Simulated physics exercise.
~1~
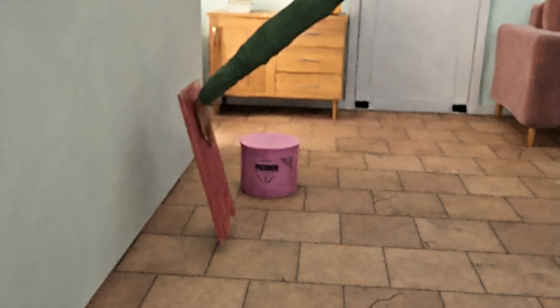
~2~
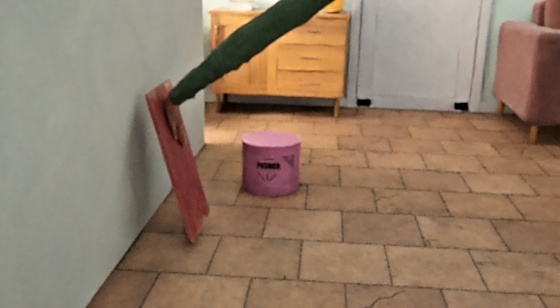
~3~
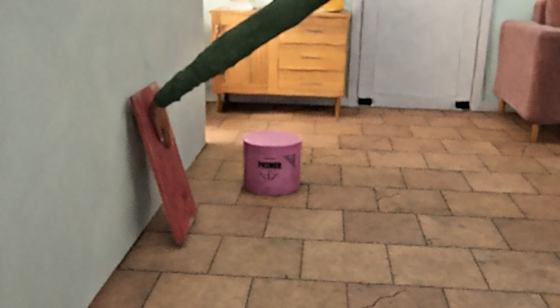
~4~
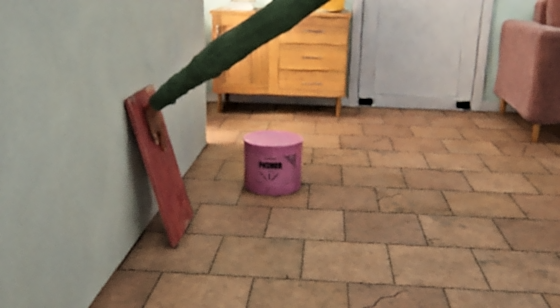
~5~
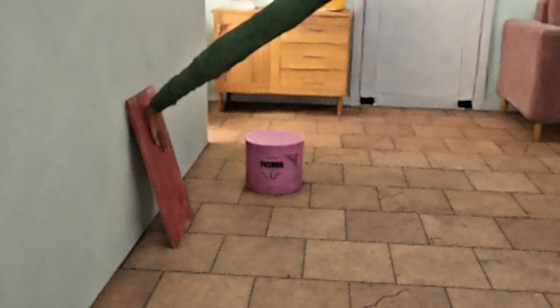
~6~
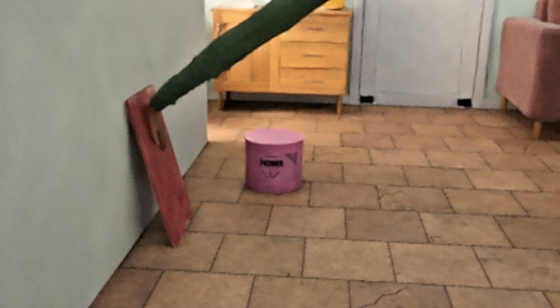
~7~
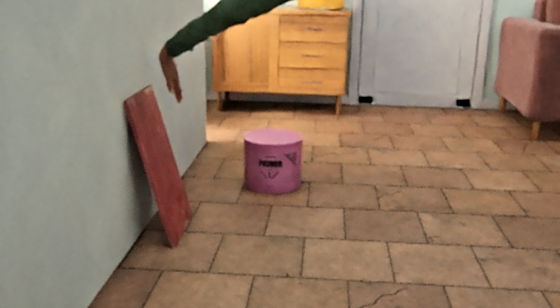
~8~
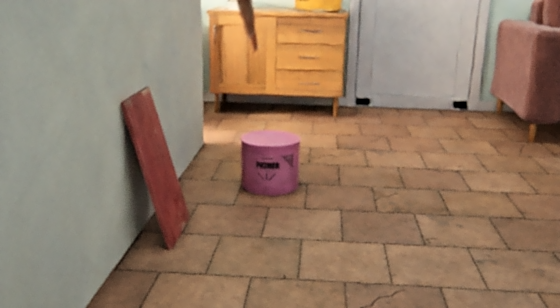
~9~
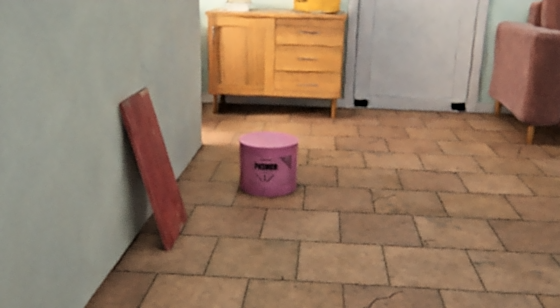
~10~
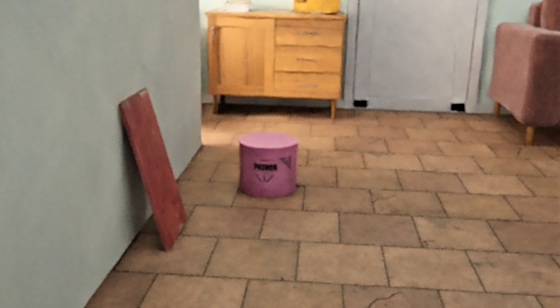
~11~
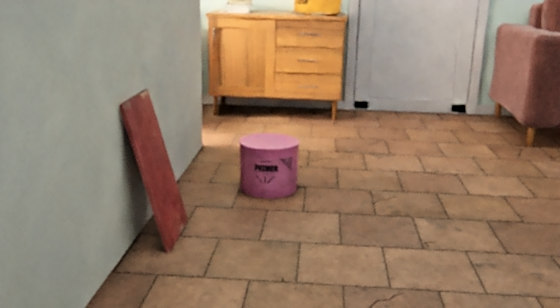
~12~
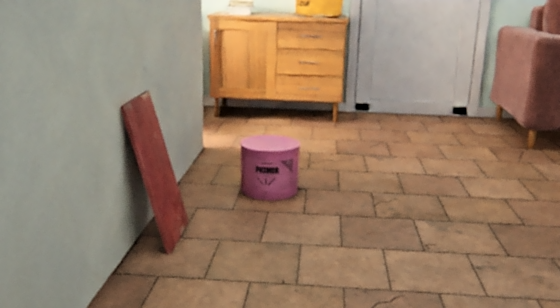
On a tiled floor, a green-sleeved arm leaning a red board against the left wall, then letting go, the board staying propped.
